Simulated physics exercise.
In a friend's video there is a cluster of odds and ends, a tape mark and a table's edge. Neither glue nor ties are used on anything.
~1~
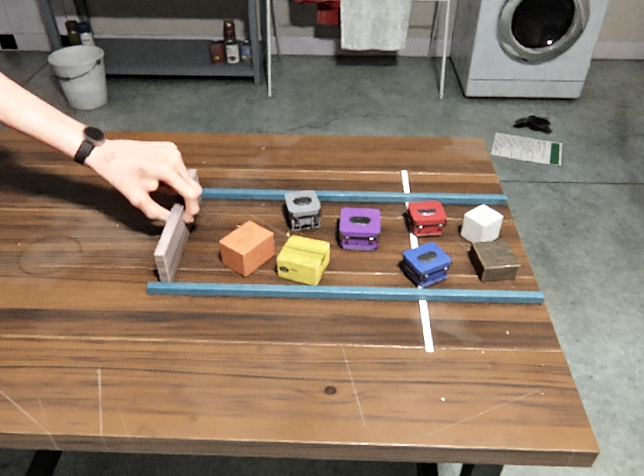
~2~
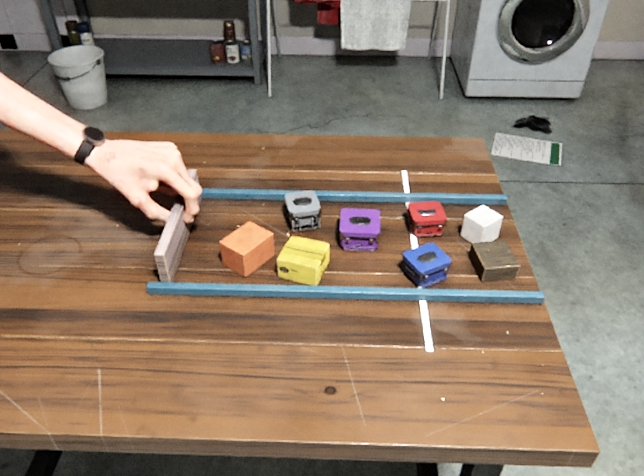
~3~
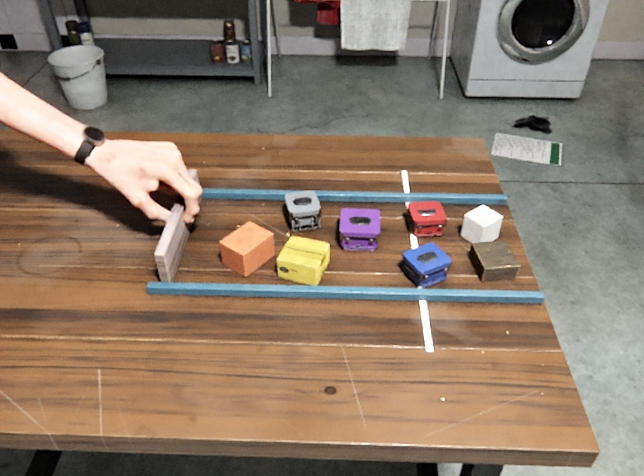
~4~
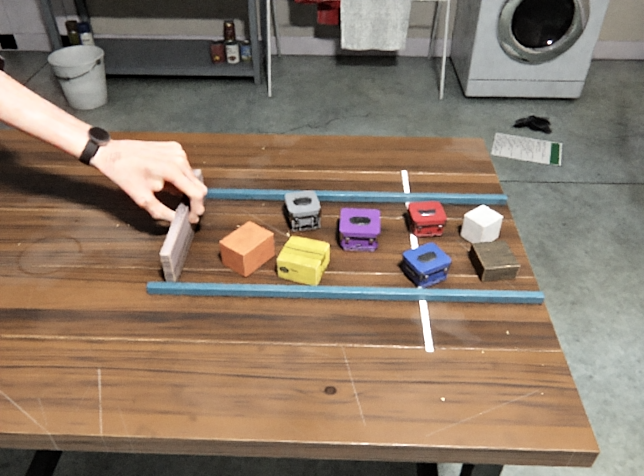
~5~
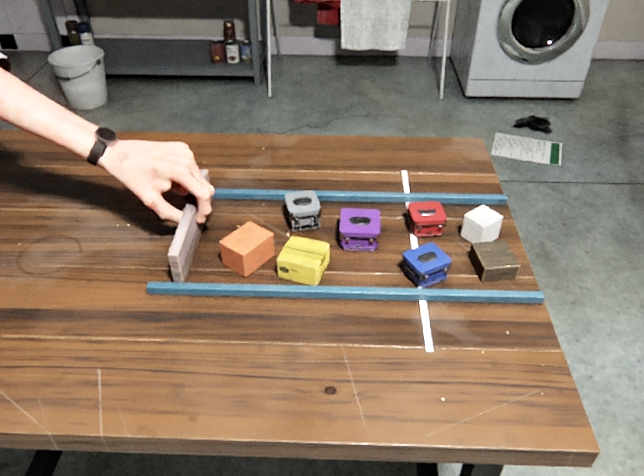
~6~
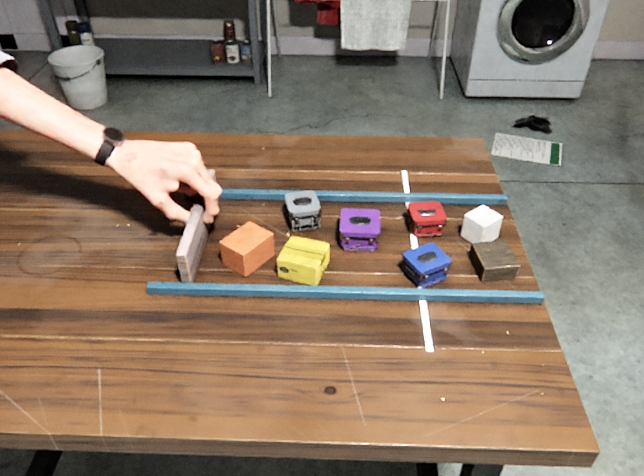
A hand held a small board still at the left of some scattered blocks and little cases on a wooden table, then slid it slightly right, while none of those objects moved.
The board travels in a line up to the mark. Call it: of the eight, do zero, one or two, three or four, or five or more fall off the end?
One or two fall off.
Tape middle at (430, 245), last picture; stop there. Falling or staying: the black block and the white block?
Black block: Drops; white block: Drops.
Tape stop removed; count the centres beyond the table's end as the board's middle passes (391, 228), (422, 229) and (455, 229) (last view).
Result per place: 0; 2; 4.
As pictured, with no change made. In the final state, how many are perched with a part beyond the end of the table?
It comes to 0.
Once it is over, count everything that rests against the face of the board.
2 of them.
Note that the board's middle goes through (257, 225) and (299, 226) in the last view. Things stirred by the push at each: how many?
Counts: 2 and 3.
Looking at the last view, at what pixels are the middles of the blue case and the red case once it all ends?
The first ends close to (515, 269), the second close to (498, 221).
Soon after, none off yet; black block at rest near (494, 261); white block at rest near (481, 226); red case at rest near (426, 220).
At rest, the number that fall off is one or two; fallen, white block and black block.
